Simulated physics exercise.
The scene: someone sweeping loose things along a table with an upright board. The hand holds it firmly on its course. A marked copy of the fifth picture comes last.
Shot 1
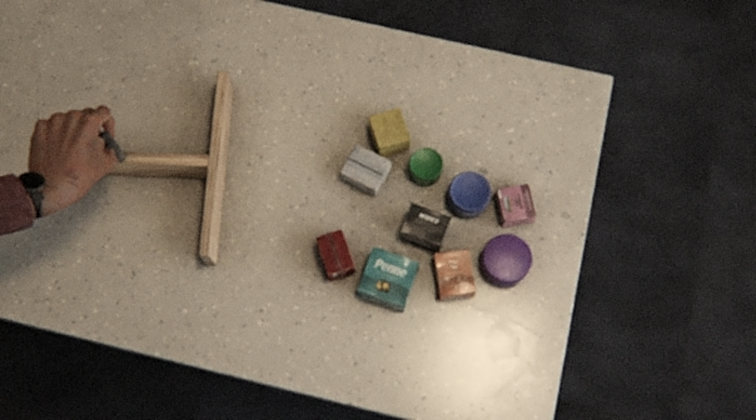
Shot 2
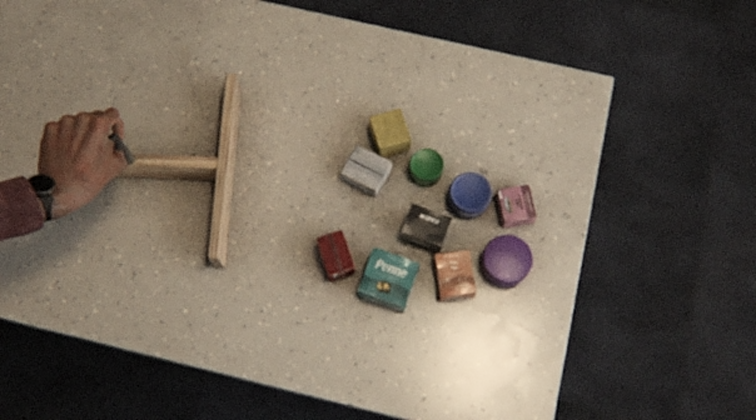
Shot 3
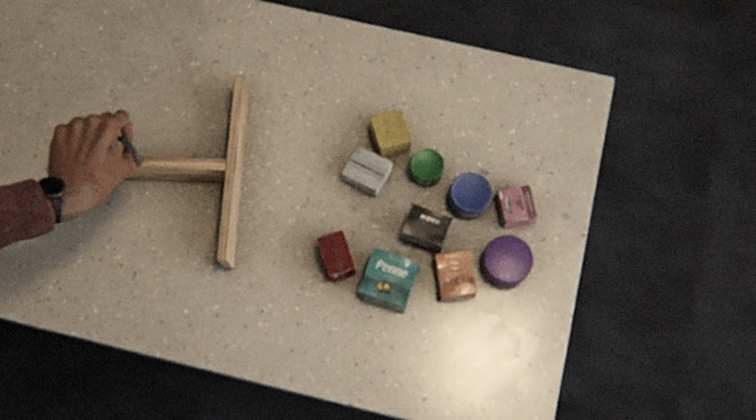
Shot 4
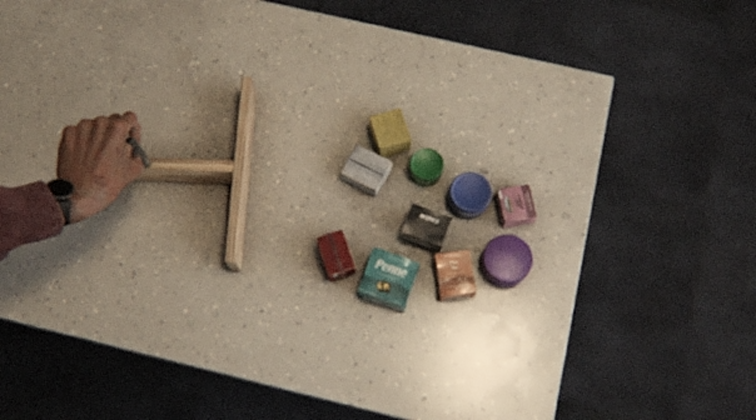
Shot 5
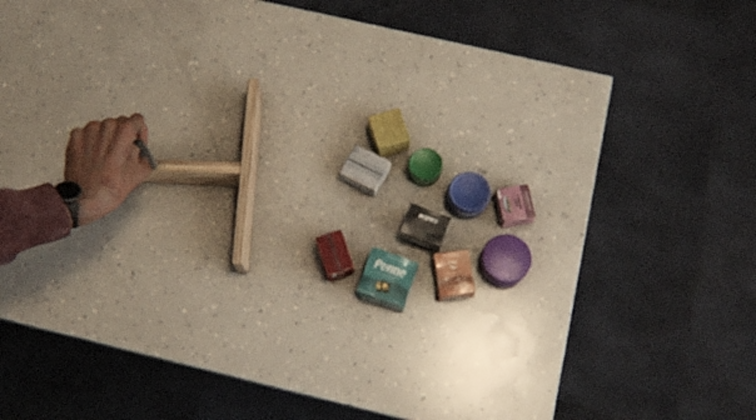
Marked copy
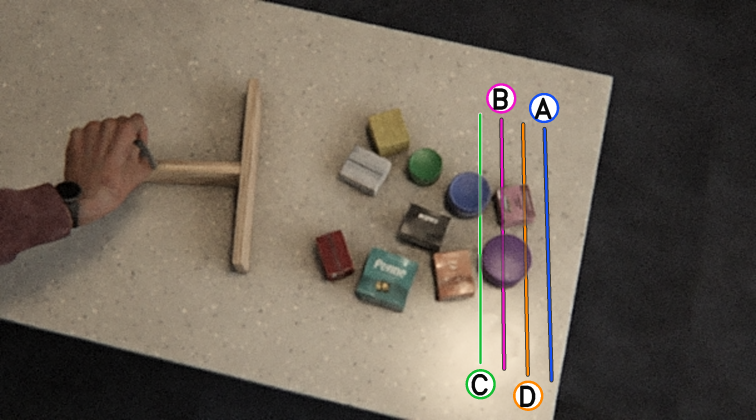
A hand in a dark red sleeve and wristwatch grips a T-shaped wooden board on a pale speckled tabletop, seen from above against a dark floor. Right of it sit yellow, white, green, blue and pink items above and around a black box, with red, teal, orange and purple ones lower down. The hand pushes the board slowly rightward, leaving a gap, while the items and camera stay still.
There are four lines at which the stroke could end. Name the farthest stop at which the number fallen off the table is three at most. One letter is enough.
Up to line B.
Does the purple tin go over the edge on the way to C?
Yes.
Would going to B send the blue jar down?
No.
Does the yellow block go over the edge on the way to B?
By then, no.
On the marked copy, A at (548, 249); B at (503, 239); C at (480, 233); D at (525, 244).
Taking B. A third of the way, board (337, 189); turquoise packet (395, 281); red box (355, 261).
Two thirds of the way, board (431, 211); purple tin (572, 266); orange box (530, 292).
When it is over, board (503, 227); orange box over the edge; purple tin over the edge; three fallen.
As for the rest, A drops six; C is within the limit but short; D drops four.
